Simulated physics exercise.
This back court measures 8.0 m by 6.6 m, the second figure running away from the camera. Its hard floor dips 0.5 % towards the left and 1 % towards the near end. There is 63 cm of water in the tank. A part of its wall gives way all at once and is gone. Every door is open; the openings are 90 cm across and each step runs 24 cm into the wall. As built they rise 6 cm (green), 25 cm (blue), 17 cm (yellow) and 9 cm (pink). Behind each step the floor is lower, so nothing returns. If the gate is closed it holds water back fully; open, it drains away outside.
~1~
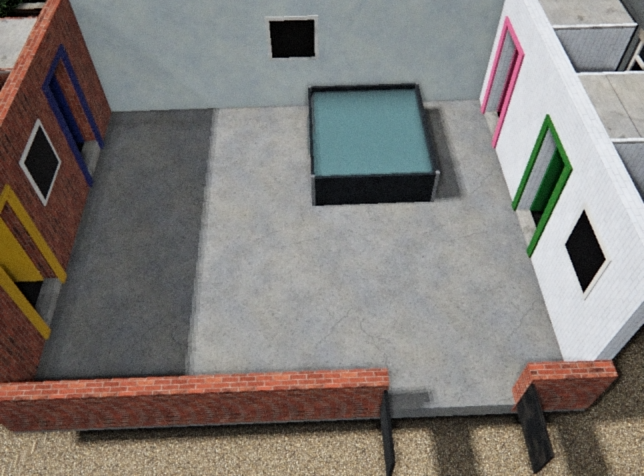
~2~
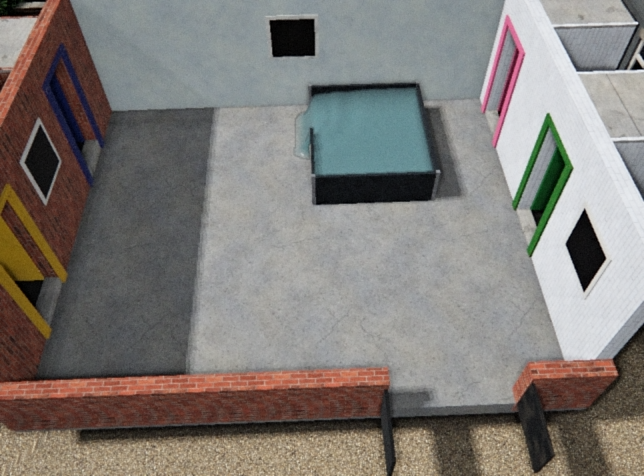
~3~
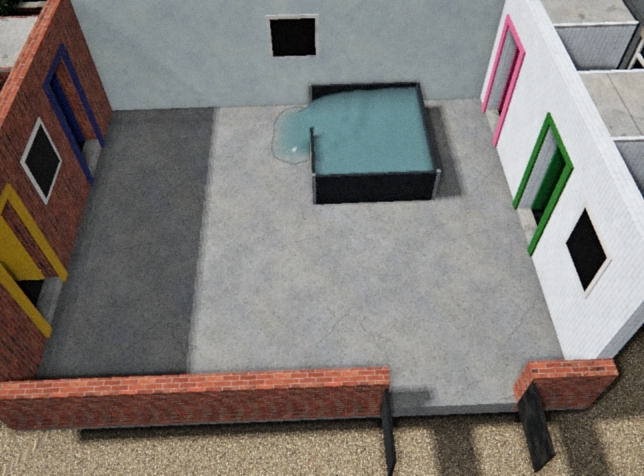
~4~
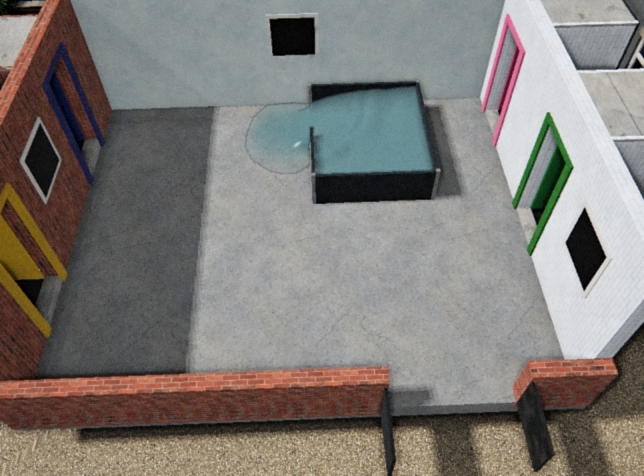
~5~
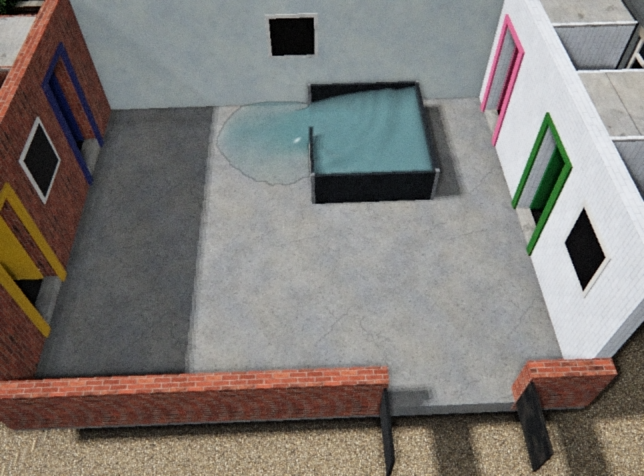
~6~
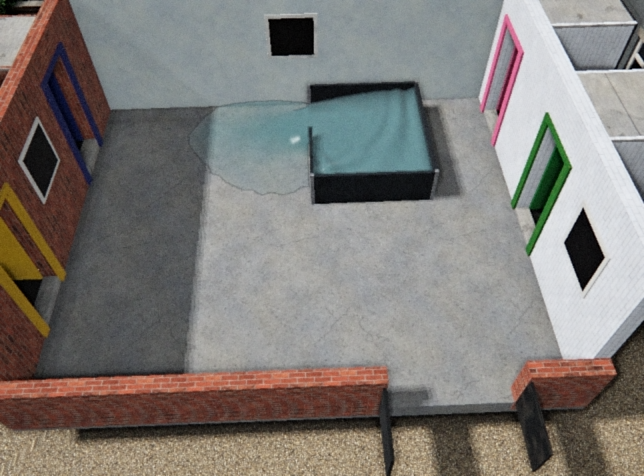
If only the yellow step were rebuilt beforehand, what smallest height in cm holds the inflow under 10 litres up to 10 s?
At least 7.5 cm or so.
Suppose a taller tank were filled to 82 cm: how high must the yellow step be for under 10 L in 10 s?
About 11.5 cm.
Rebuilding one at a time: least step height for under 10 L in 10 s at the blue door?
Roughly 29 cm at blue.
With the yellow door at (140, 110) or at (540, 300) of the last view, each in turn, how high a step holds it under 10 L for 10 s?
Roughly 28 and 6.5 cm.
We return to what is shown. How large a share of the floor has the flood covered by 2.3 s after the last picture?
About 30 per cent.
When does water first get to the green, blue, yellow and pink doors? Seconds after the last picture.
Green 8.5 s, blue 0.7 s, yellow 2.0 s, pink 5.0 s.
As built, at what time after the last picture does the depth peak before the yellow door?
At about 3.0 s.
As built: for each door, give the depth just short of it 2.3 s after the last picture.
In cm: Green 0, blue 32, yellow 5, pink 0.
Then, 0.7 s after the last picture water covers 20 % of the floor, deepest (37 cm) near (303, 123); it has not reached the yellow door.
Then, 2.3 s after the last picture water covers 30 % of the floor, deepest (36 cm) near (104, 136); 5 cm at the yellow door, 0 litres in over its 17 cm step.
Then, 9.3 s after the last picture water covers 85 % of the floor, deepest (18 cm) near (27, 406); 10 cm at the yellow door, 0 litres in over its 17 cm step.
At the yellow door as built, the water peaked near 11 cm, 3.1 s after the last picture.
With a step of 6.5 cm, 16 litres would have come in within the 10 s; with 9 cm, 5 litres. So under 10 litres takes about 7.5 cm.
